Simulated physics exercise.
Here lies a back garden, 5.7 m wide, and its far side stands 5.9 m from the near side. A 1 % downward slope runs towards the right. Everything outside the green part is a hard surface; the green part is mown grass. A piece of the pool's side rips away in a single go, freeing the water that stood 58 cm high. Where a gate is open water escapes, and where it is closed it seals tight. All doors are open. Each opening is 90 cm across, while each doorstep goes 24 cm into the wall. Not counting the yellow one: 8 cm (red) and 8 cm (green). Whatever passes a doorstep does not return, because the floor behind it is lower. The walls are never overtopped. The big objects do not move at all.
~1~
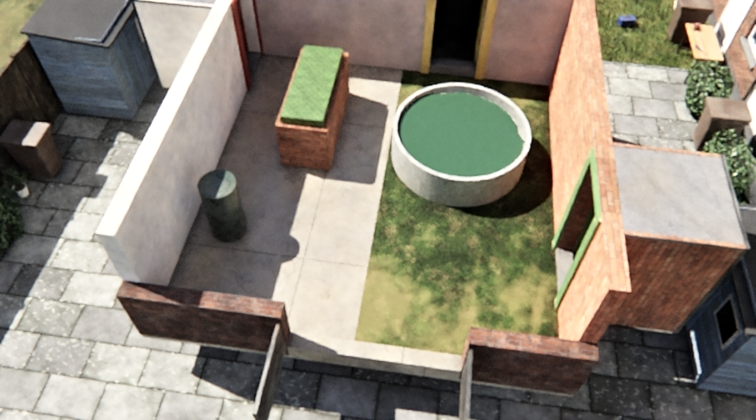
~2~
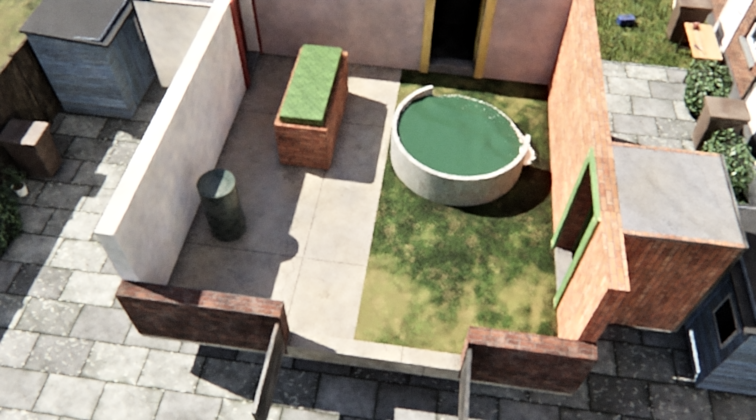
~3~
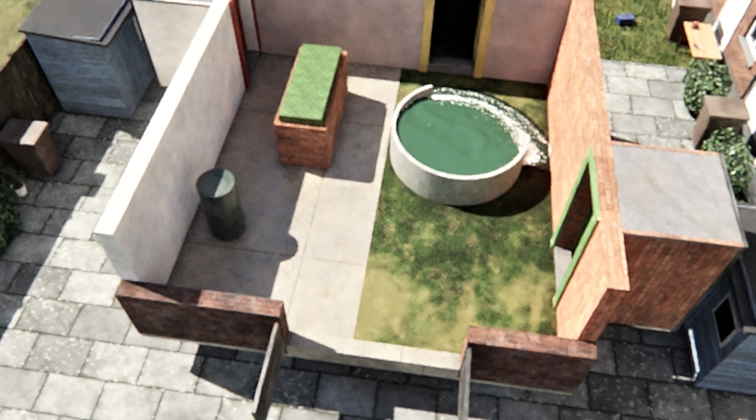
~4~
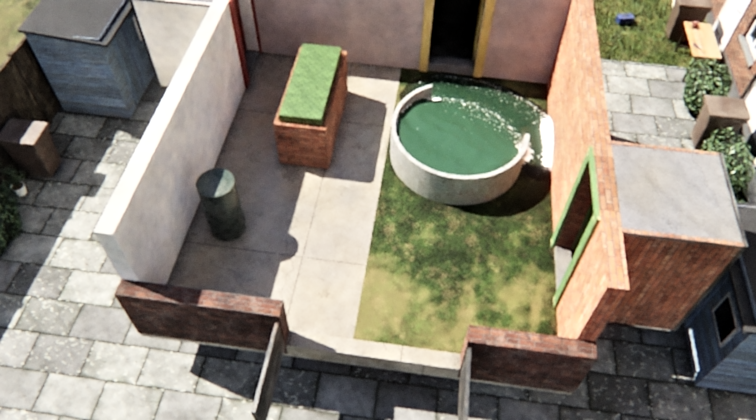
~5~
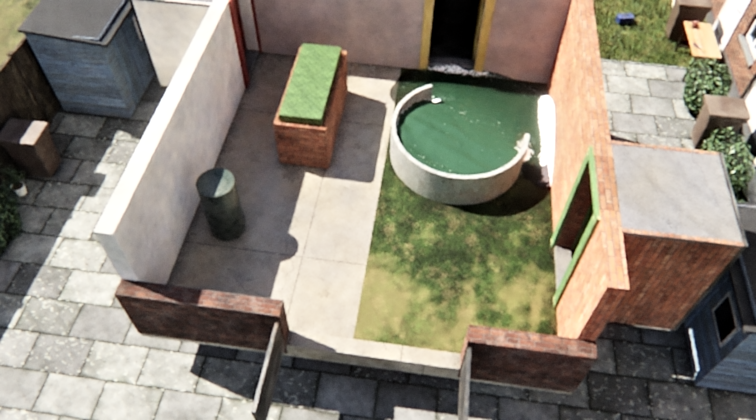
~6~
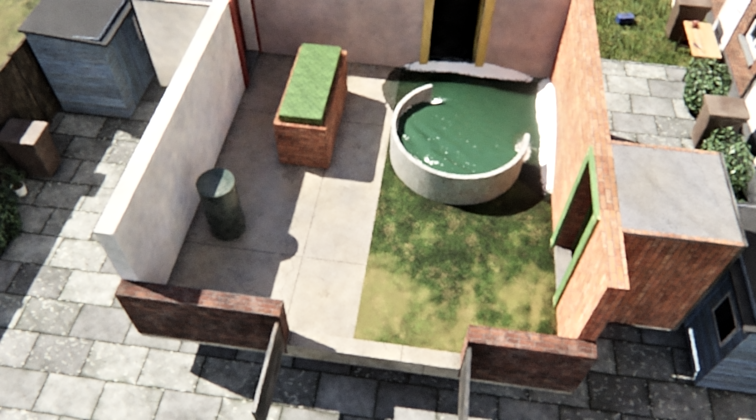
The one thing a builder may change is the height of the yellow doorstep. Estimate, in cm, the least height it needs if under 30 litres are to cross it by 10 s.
I would say 24 cm.
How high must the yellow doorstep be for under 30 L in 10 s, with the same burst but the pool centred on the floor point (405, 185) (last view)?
It should be around 18 cm high.
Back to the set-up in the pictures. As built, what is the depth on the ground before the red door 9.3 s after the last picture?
About 6.5 centimetres.
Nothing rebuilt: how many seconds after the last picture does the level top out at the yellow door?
It peaks around 1.0 s.
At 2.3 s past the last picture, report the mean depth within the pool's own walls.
I'd put it near 18 cm.
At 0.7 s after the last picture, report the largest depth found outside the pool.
Max depth: Near 54 cm.
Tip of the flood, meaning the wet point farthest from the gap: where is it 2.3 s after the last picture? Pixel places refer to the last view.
Front tip: Approx. (259, 56) px.
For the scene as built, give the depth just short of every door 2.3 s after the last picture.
Depths, in cm - red: 9, yellow: 21, green: 6.
Then, 0.7 s after the last picture water covers 20 % of the floor, deepest (54 cm) near (542, 93); 25 cm at the yellow door, 17 litres in over its 19 cm doorstep.
Then, 2.3 s after the last picture water covers 40 % of the floor, deepest (24 cm) near (544, 147); 21 cm at the yellow door, 64 litres in over its 19 cm doorstep.
Then, 9.3 s after the last picture water covers 95 % of the floor, deepest (10 cm) near (542, 100); 7 cm at the yellow door, 67 litres in over its 19 cm doorstep.
At the yellow door as built, the water peaked near 30 cm, 1.1 s after the last picture.
With a doorstep of 21.5 cm, 45 litres would have come in within the 10 s; with 29 cm, 7 litres. So under 30 litres takes about 24 cm.
